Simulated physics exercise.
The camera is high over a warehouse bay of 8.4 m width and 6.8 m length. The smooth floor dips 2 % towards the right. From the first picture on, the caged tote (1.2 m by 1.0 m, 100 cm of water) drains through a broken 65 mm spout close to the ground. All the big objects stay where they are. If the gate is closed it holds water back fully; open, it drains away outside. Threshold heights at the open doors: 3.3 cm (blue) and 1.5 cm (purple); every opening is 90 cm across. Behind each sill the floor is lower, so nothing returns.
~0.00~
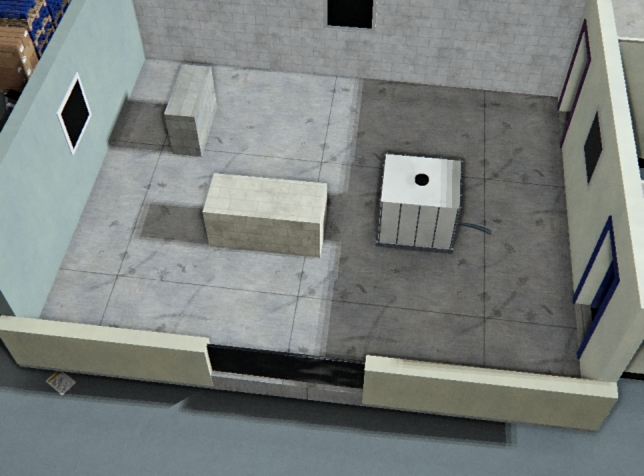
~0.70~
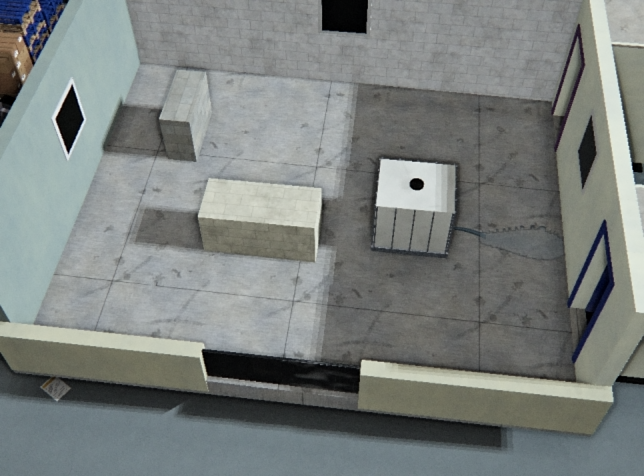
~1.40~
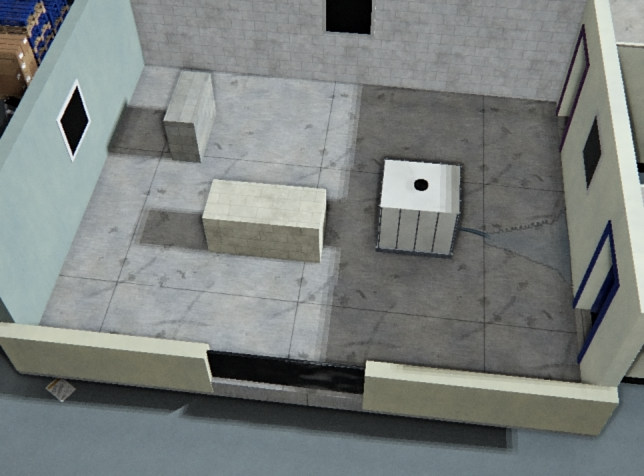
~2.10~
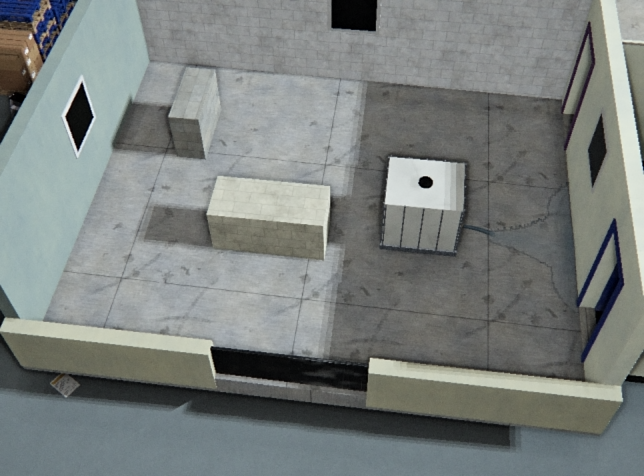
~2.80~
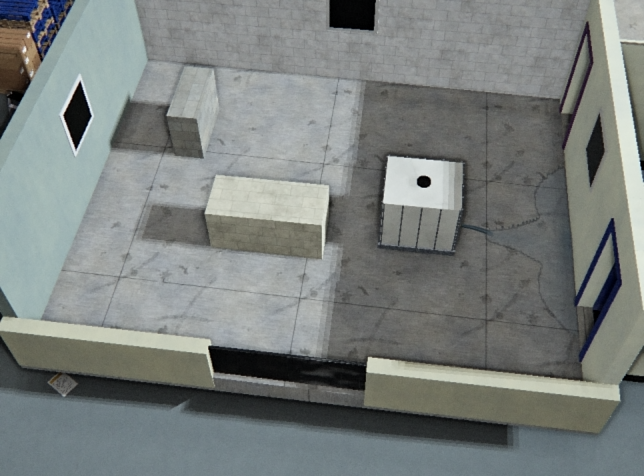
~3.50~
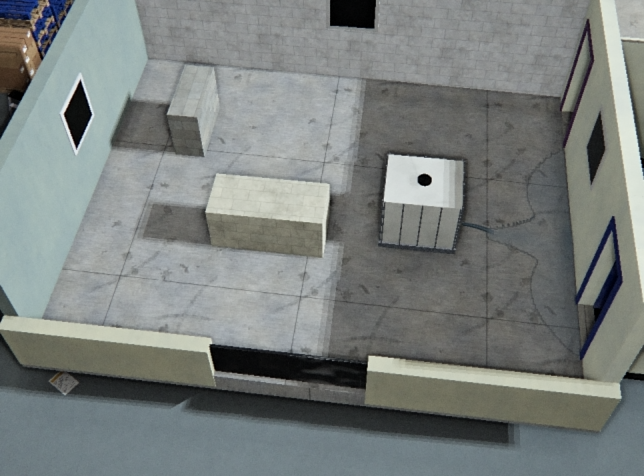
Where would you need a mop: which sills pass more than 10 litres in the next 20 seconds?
One by one: At the blue door it stays under the limit; at the purple door it goes over the limit.
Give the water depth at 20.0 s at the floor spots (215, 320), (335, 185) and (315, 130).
Roughly 0.0, 0.0 and 0.0 cm, in turn.
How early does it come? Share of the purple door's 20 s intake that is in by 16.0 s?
About 45 per cent.
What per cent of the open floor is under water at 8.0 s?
Some 10 per cent of it.
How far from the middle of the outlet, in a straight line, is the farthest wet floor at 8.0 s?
Roughly 4.0 m.
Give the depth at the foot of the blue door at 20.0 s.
Some 3.5 cm.
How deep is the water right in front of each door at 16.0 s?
In cm: Blue 3.5, purple 3.0.
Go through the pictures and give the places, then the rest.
The jet has just started at (469, 225); the ground is still dry, in the first frame.
From the spout at (464, 230) the water has spread over 0.6 m2; its tip is at (563, 253), and it is 1.1 cm deep on average, in the second frame.
The jet leaves at (468, 230); the sheet reaches (571, 285), 2.2 m away, and wets 0.9 m2, in the third frame.
From the spout at (473, 228) the water has spread over 1.3 m2; its tip is at (577, 310), and it is 1.1 cm deep on average, in the fourth frame.
From the spout at (471, 227) the water has spread over 2.0 m2; its tip is at (577, 335), and it is 1.1 cm deep on average, in the fifth frame.
From the spout at (471, 226) the water has spread over 2.6 m2; its tip is at (580, 353), and it is 1.1 cm deep on average, in the sixth frame.
After 5.0 s water covers 5 % of the floor and is deepest (5 cm) near (564, 251); blue door 1.6 cm at the sill, 0 L in, purple door 0.68 cm at the sill, 0 L in.
After 8.0 s water covers 10 % of the floor and is deepest (5 cm) near (564, 251); blue door 1.9 cm at the sill, 0 L in, purple door 1.8 cm at the sill, 0 L in.
After 12.0 s water covers 15 % of the floor and is deepest (6 cm) near (564, 251); blue door 2.3 cm at the sill, 0 L in, purple door 2.4 cm at the sill, 1 L in.
After 16.0 s water covers 15 % of the floor and is deepest (6 cm) near (564, 251); blue door 3.4 cm at the sill, 0 L in, purple door 3.1 cm at the sill, 8 L in.
After 20.0 s water covers 15 % of the floor and is deepest (6 cm) near (564, 242); blue door 3.4 cm at the sill, 0 L in, purple door 3.2 cm at the sill, 18 L in.
